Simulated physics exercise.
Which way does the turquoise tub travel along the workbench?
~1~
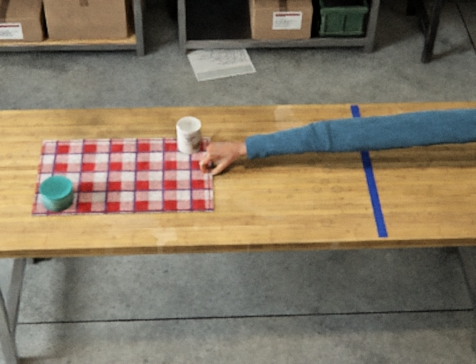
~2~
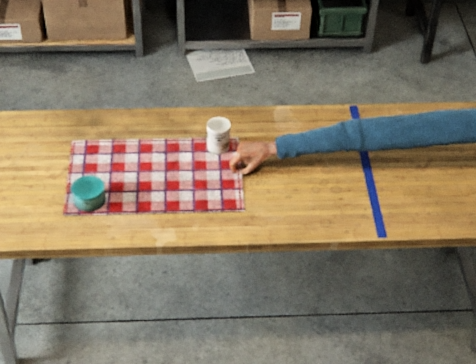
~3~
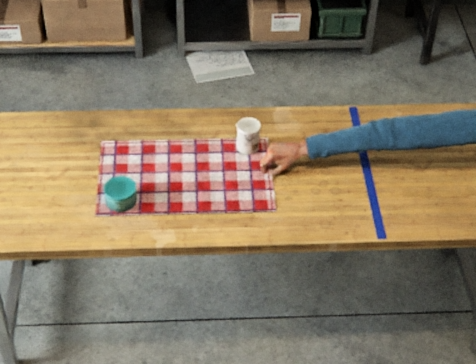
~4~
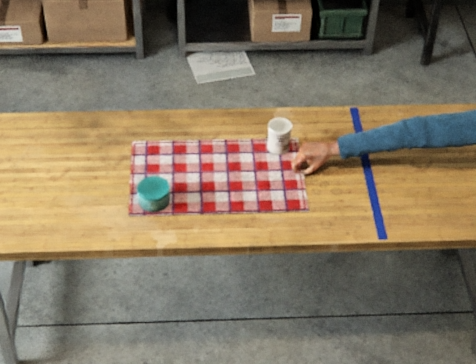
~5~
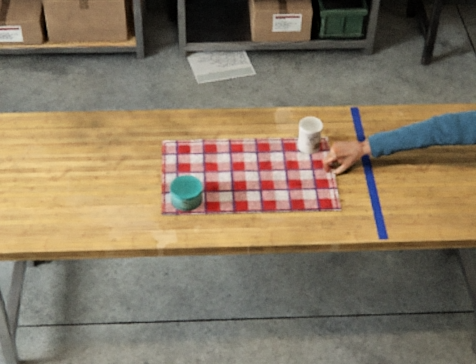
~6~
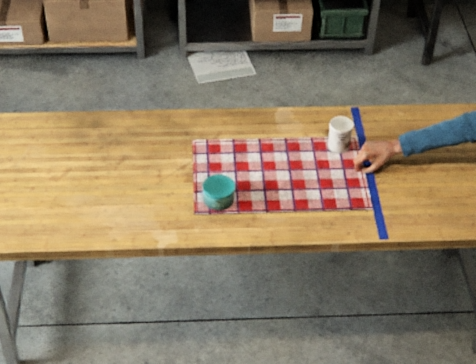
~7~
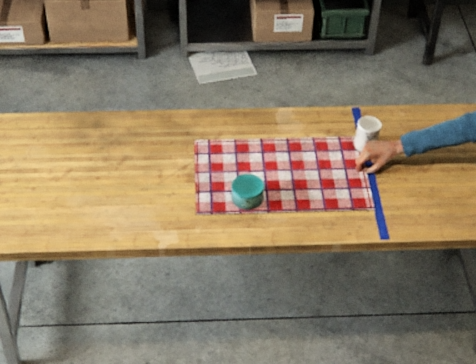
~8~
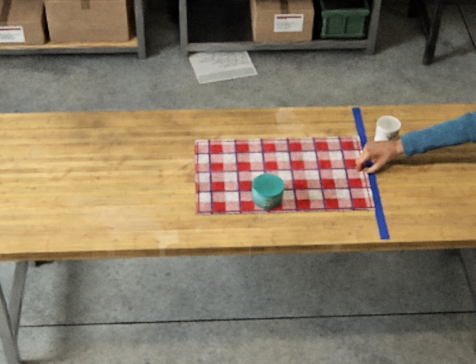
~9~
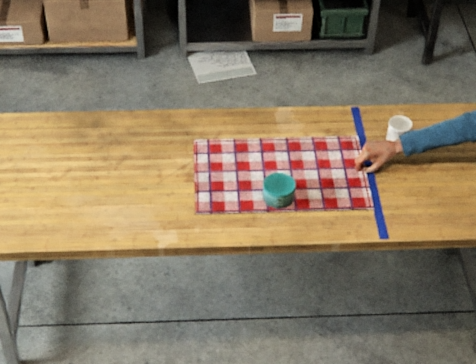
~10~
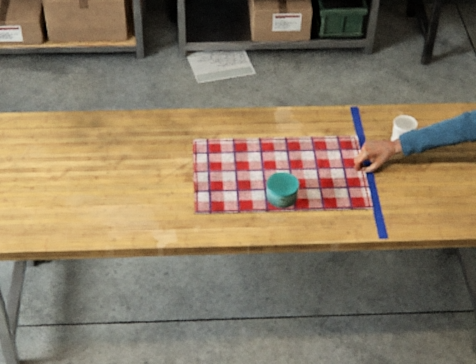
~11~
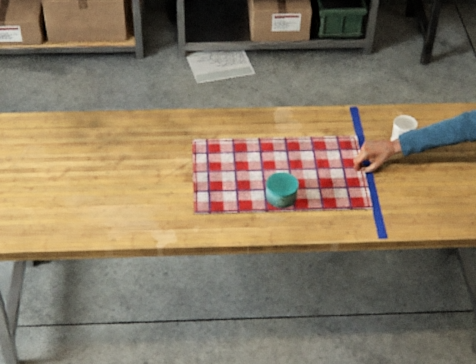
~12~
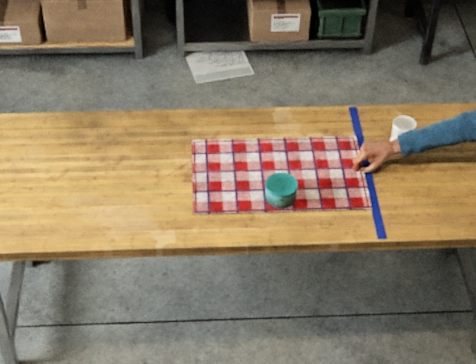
The turquoise tub travels to the right, first along with the mat and then a little farther across it.
